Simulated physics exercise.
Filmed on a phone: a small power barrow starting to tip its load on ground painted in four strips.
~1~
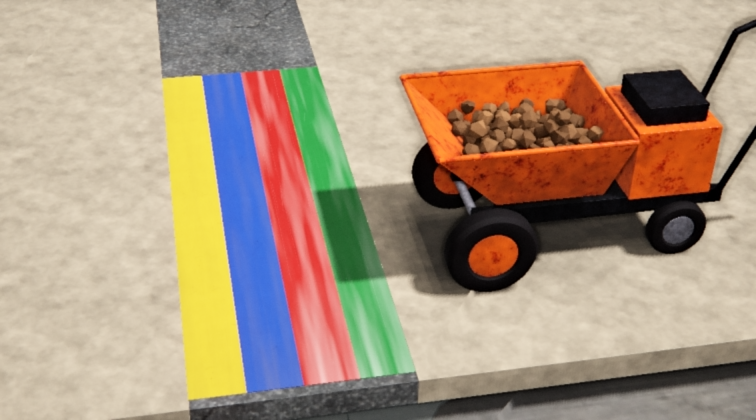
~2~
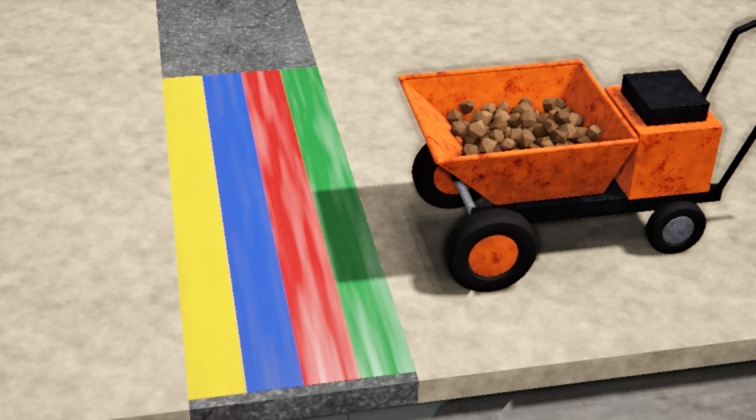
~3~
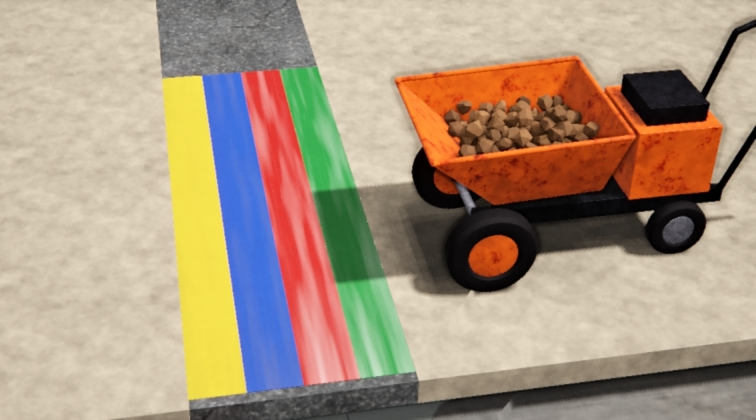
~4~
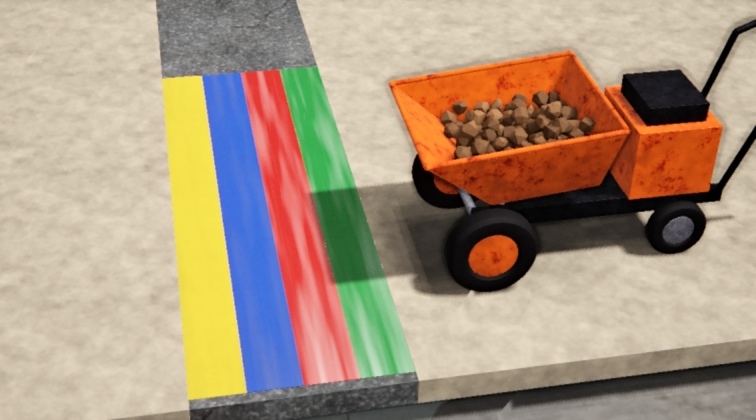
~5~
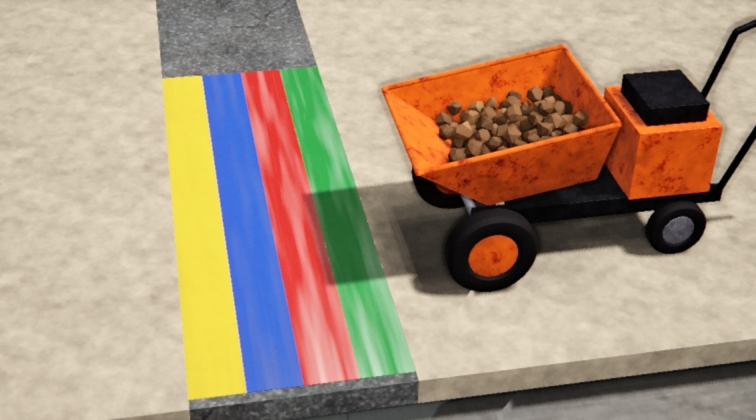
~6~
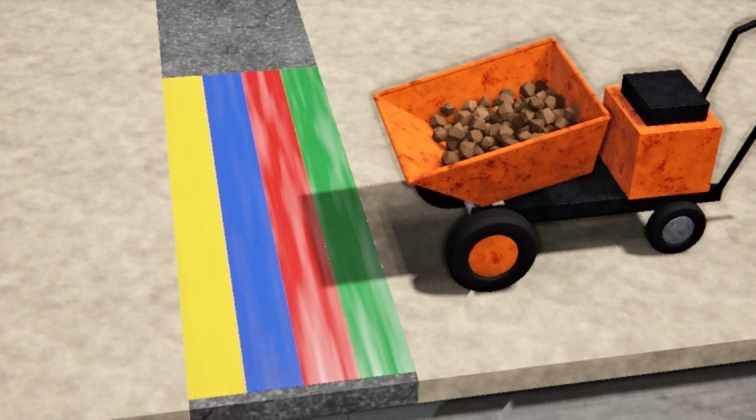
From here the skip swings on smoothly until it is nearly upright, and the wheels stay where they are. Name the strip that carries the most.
The heap favours the red strip.
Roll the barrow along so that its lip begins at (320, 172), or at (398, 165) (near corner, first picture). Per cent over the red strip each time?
The first gives 0 %, the second 10 %.
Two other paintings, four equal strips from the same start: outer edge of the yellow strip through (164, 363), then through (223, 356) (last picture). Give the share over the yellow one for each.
The first gives 10 %, the second 10 %.
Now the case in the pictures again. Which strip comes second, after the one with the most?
It is that blue strip.
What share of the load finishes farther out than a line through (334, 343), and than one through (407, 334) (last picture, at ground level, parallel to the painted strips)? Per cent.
Roughly 60 per cent, and 70 per cent.
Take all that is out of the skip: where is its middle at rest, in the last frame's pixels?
Close to (279, 257).
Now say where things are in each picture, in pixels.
In the first picture, lip of the skip at (439, 161), level; top of the load at (551, 129), clay clods; green strip at (376, 333); red strip at (322, 339); blue strip at (268, 345); yellow strip at (213, 352).
In the second picture, lip of the skip at (438, 161), level; top of the load at (542, 130).
In the third picture, lip of the skip at (433, 164), tipped barely; top of the load at (547, 126).
In the fourth picture, lip of the skip at (427, 168), tipped a little; top of the load at (542, 123).
In the fifth picture, lip of the skip at (418, 174), tipped a little; top of the load at (553, 122).
In the sixth picture, lip of the skip at (409, 181), tipped clearly; top of the load at (545, 118); green strip at (376, 333); red strip at (322, 339); blue strip at (268, 345); yellow strip at (213, 352).
Soon after the last picture, skip tipped steeply; all in the skip.
A little later, skip tipped right over; most in the skip; a small part over the green strip; about a quarter over the red strip.
Later still, skip tipped right over; about a quarter in the skip; a stray few over the green strip; about a third over the red strip; about a quarter over the blue strip; a small part over the yellow strip; a stray few off the paint.
At rest, skip tipped right over; about a quarter in the skip; a stray few over the green strip; about a third over the red strip; about a quarter over the blue strip; a small part over the yellow strip; a small part off the paint.
